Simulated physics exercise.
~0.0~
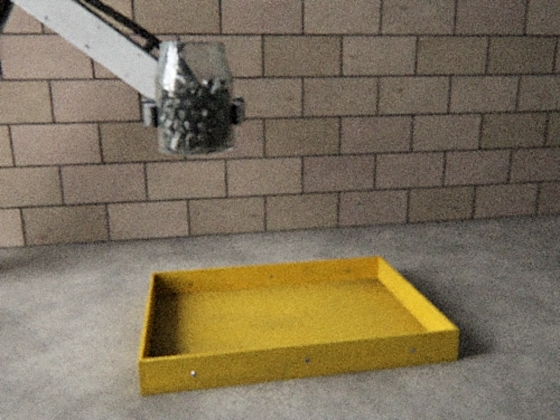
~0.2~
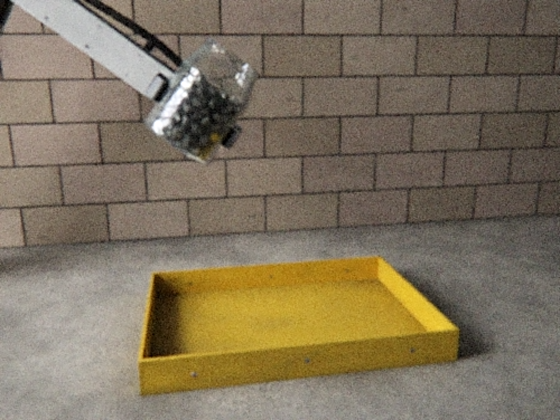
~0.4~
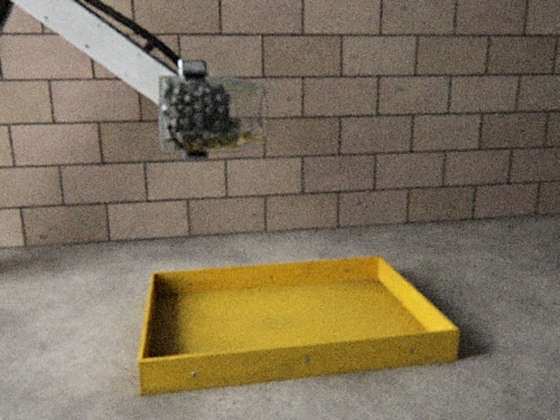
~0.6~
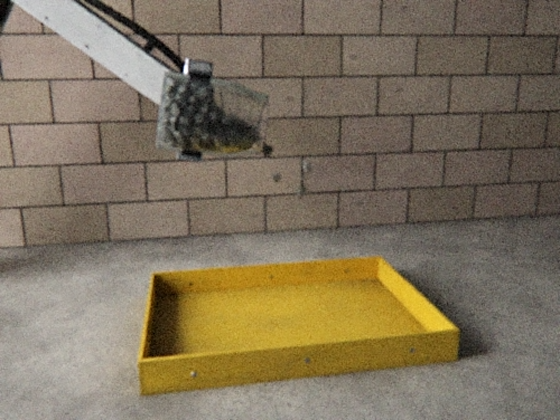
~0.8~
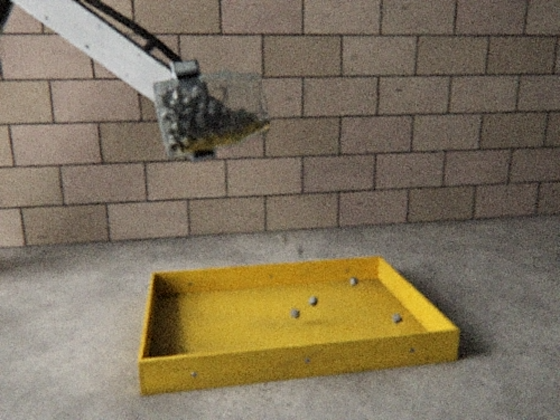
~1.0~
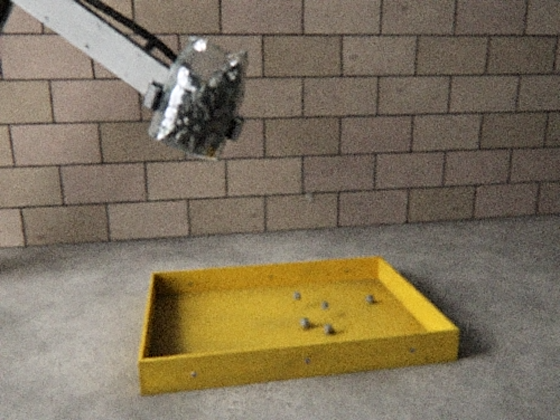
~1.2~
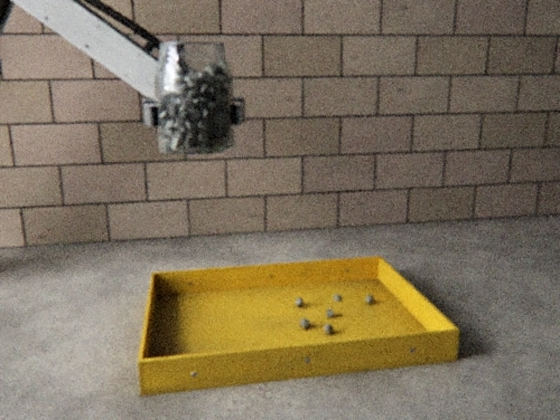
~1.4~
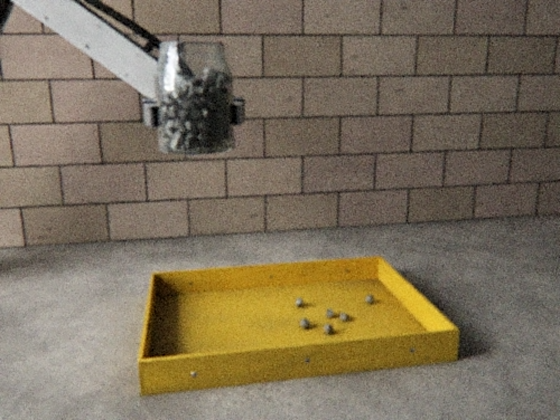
A clear jar packed with small grey pebbles hangs from a pale mechanical arm at the upper left, above a shallow yellow tray on a grey surface. The still view looks slightly down on the scene, with a tan brick wall behind. The arm tips the jar to the right until it lies on its side, and the pebbles slide toward its mouth. A few spill out, drop and scatter in the tray. The arm then turns the jar back upright, leaving it still mostly full, with seven pebbles resting in the tray.
